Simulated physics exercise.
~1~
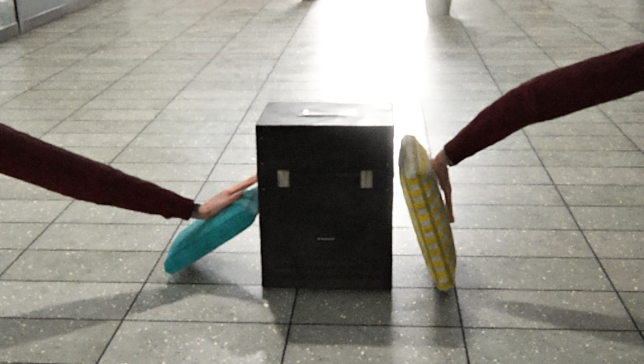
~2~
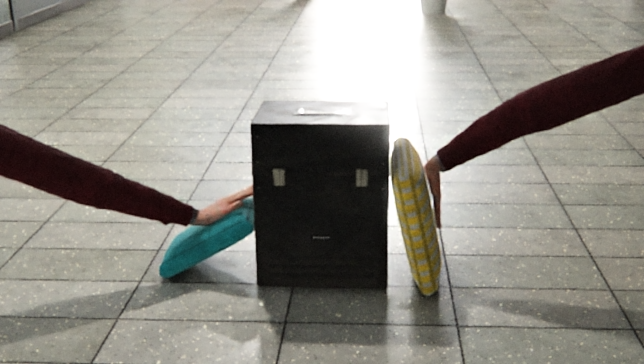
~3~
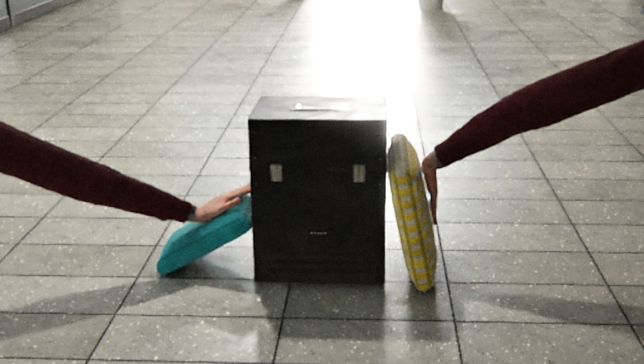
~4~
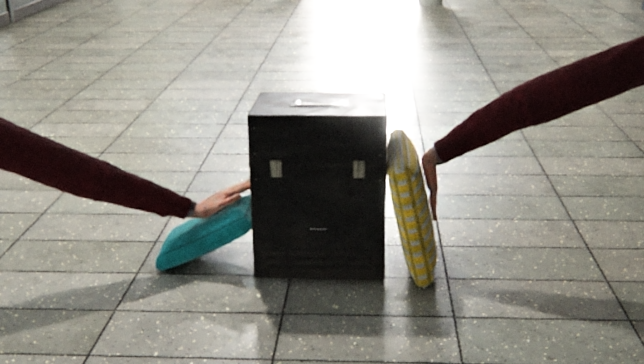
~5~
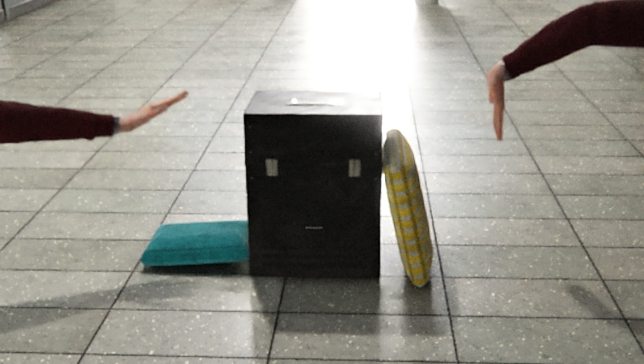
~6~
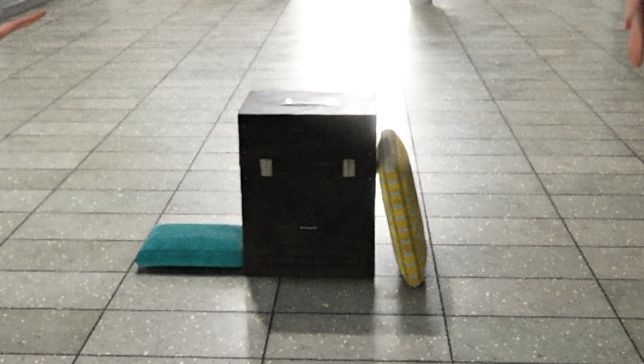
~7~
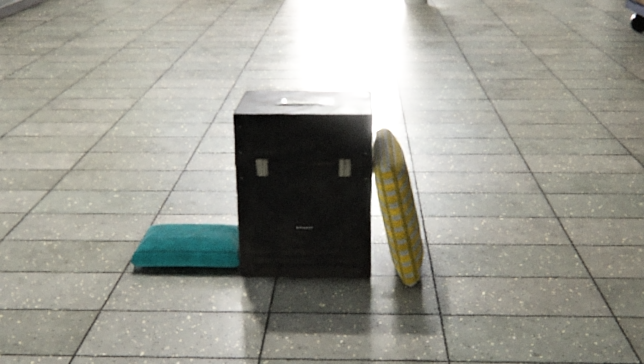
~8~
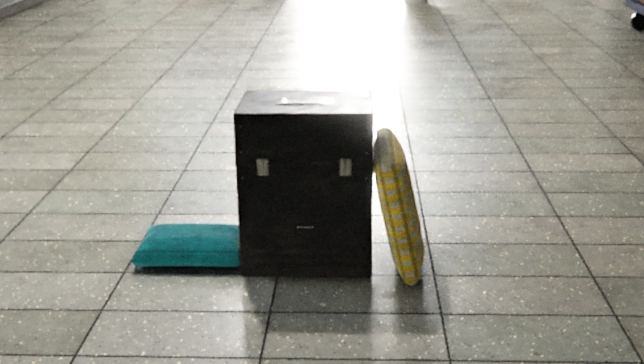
A black chest stands upright on a smooth grey tiled floor, seen from the front and slightly above, with bright light glaring on the tiles behind it. Two hands in dark maroon sleeves reach in from either side, one holding a turquoise soft bag against the chest's left side, the other a yellow patterned cushion against its right. The hands let go and draw back. The turquoise bag slumps flat onto the floor, while the yellow cushion stays leaning. The hands leave the view, and the chest remains standing between the fallen bag and the propped cushion.
